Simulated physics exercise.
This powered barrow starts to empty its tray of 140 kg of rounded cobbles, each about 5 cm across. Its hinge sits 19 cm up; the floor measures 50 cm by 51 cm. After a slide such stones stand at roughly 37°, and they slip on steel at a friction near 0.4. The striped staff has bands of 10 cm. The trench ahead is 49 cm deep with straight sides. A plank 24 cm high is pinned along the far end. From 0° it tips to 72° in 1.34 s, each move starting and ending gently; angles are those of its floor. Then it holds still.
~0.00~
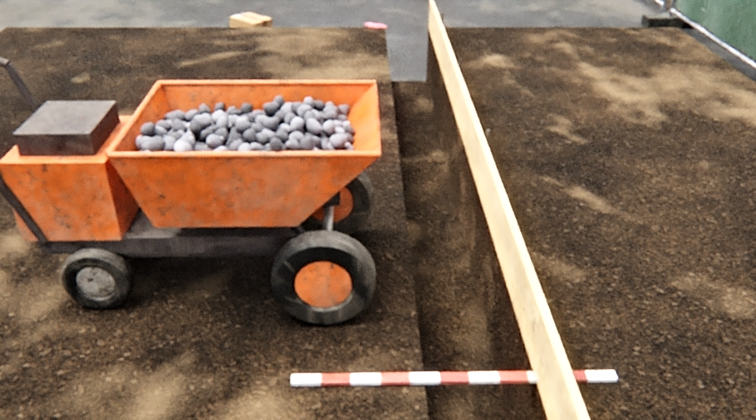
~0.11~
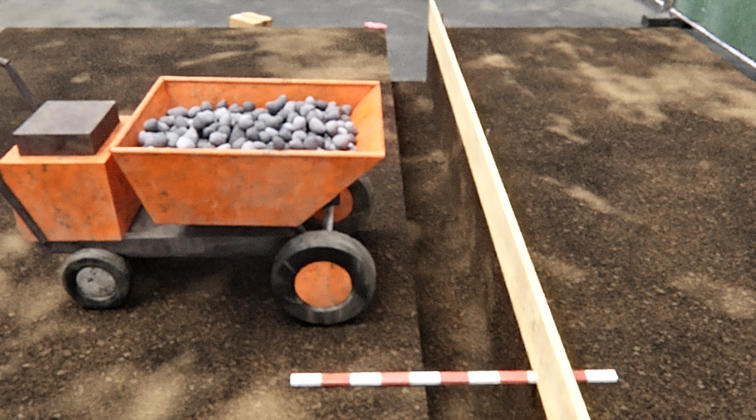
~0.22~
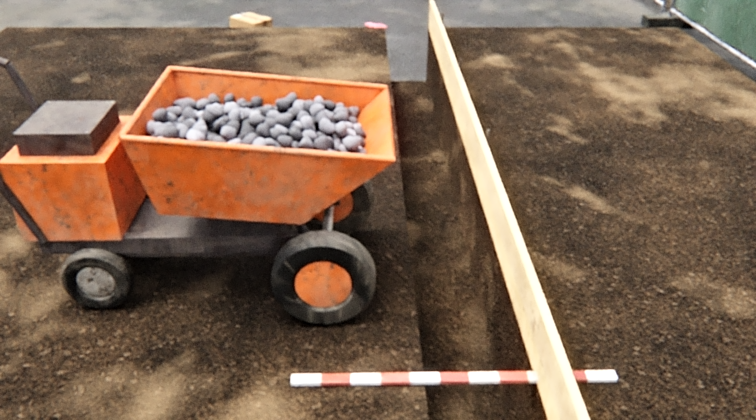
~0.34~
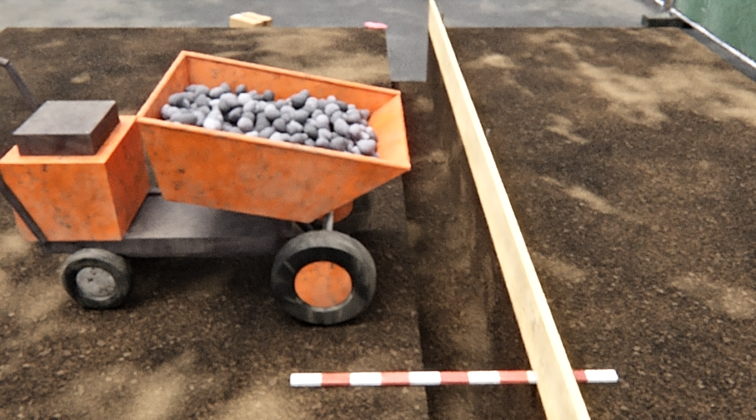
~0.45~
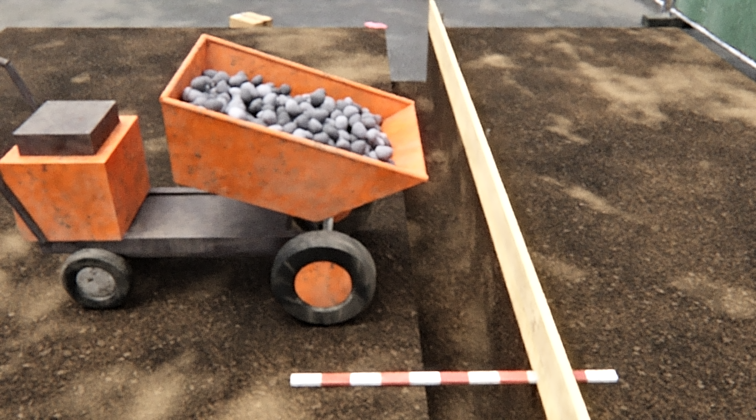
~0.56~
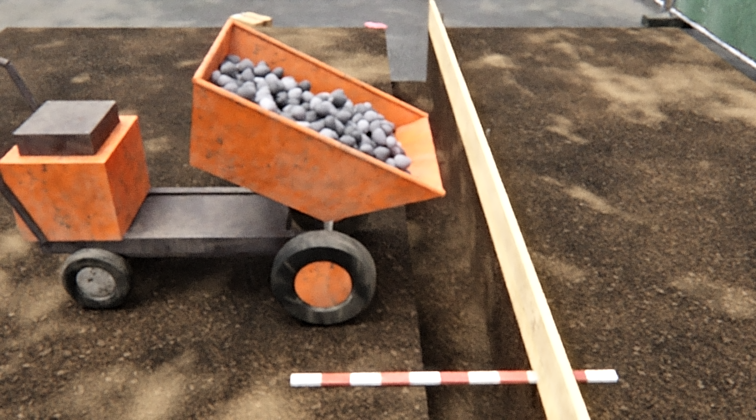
On a patch of dark soil beside a straight-sided trench, an orange powered barrow stands still while its tray of rounded grey cobbles tilts gradually to the right, its left end rising and the stones shifting toward the lower lip.
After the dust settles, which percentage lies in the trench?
Close to 89 in a hundred.
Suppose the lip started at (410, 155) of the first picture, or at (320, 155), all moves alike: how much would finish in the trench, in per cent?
First some 10, then 100 per cent.
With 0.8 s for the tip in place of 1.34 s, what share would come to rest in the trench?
In that case some 80 per cent.
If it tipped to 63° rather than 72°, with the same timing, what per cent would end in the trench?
Then about 85 per cent.
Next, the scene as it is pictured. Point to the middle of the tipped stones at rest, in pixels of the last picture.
Near (465, 345).
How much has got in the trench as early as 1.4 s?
Some 35 per cent.
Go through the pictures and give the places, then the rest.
In the first frame, the tray is at 0°, its lip at (380, 154); the top of the load is at (275, 114).
In the second frame, the tray is at 1°, its lip at (384, 156); the top of the load is at (263, 114); the stones move at 0.2 m/s on average.
In the third frame, the tray is at 5°, its lip at (394, 160); the top of the load is at (255, 109); the stones move at 0.4 m/s on average.
In the fourth frame, the tray is at 11°, its lip at (409, 168); the top of the load is at (215, 100); the stones move at 0.5 m/s on average.
In the fifth frame, the tray is at 19°, its lip at (427, 179); the top of the load is at (222, 87); the stones move at 0.6 m/s on average.
In the sixth frame, the tray is at 27°, its lip at (443, 194); the top of the load is at (238, 70); the stones move at 0.7 m/s on average.
After 1.0 s the floor is at 61°; 99 % in the tray, 1 % in the trench; the foremost stones are at (487, 237).
After 1.4 s the floor is at 72°; 60 % in the tray, 34 % in the trench, 6 % past the trench; the foremost stones are at (577, 261).
After 1.8 s the floor is at 72°; 30 % in the tray, 60 % in the trench, 11 % past the trench; the foremost stones are at (640, 257).
After 3.7 s the floor is at 72°; 0 % in the tray, 89 % in the trench, 11 % past the trench; the foremost stones are at (661, 256).
